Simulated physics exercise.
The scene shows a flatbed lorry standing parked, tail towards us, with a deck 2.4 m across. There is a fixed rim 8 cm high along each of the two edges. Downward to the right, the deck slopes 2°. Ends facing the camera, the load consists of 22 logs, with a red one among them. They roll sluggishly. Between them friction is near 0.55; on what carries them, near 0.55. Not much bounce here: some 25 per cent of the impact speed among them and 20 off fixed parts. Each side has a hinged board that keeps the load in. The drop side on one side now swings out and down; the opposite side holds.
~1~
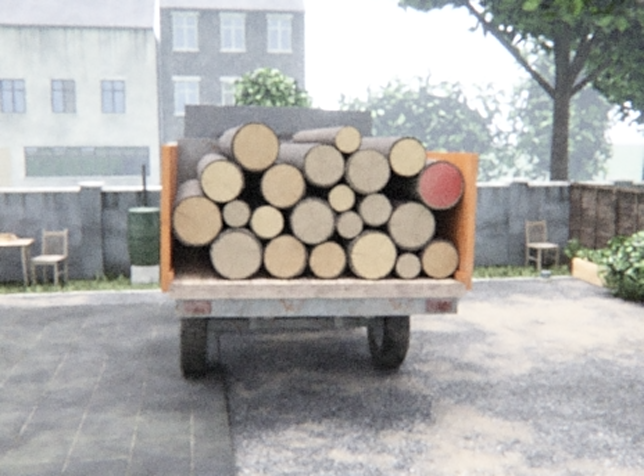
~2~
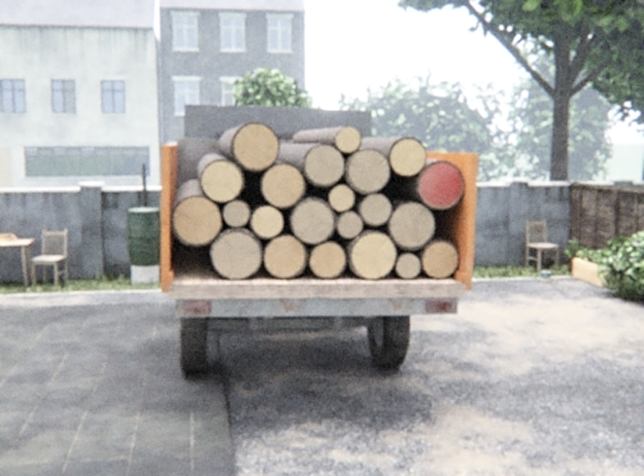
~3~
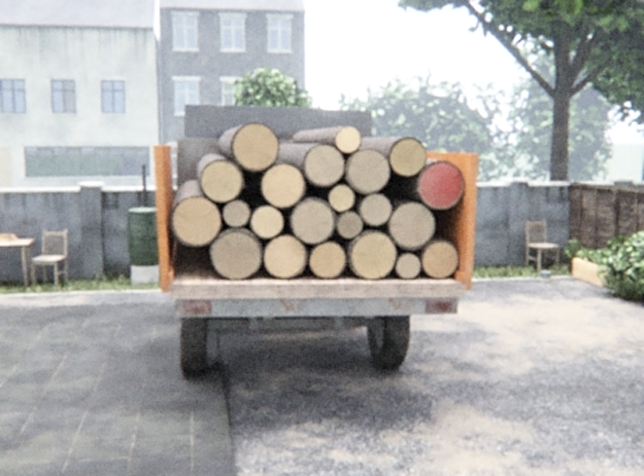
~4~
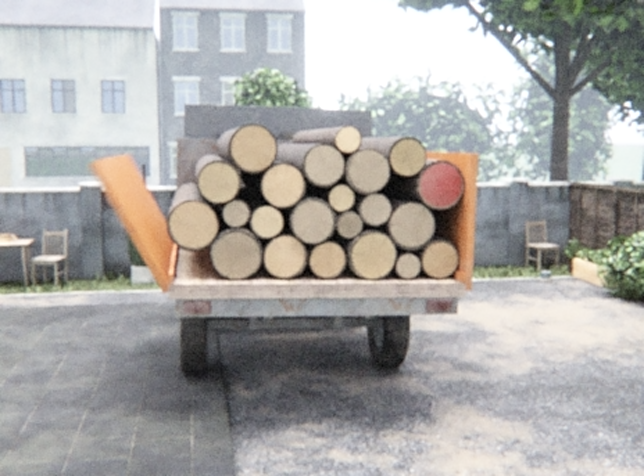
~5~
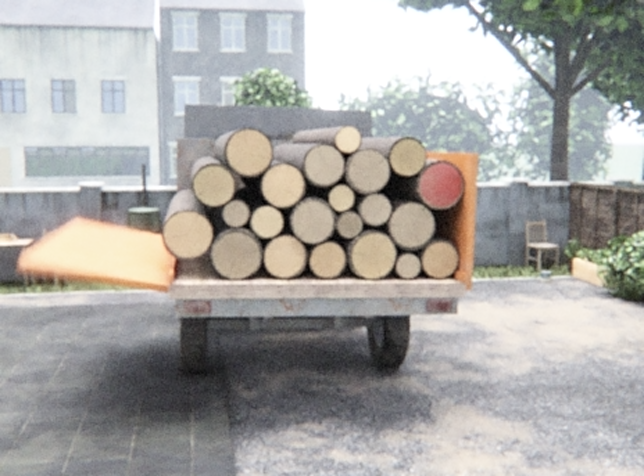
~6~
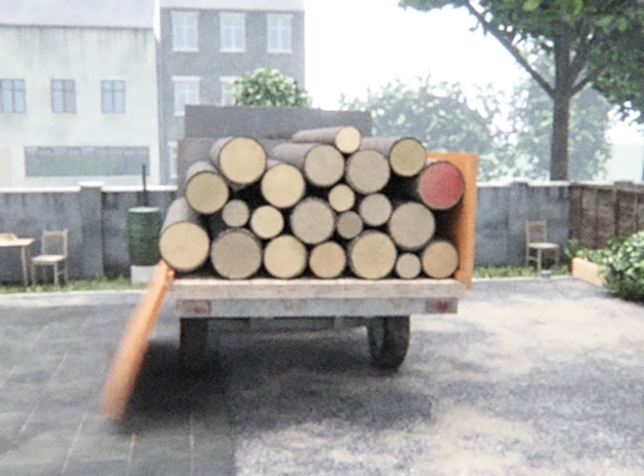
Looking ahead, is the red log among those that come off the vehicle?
It is going to hang on.
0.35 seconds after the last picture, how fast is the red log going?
Speed: Approx. 0.0 m/s.
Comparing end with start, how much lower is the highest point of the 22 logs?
About 5 cm.
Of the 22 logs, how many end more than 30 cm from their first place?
The number is 0.
Then, 0.4 s past the sixth picture, red is up on others, 20 cm from the right edge; 0 off so far.
Finally (0.8 s after the last picture), red is up on others, 20 cm from the right edge; 0 off so far.
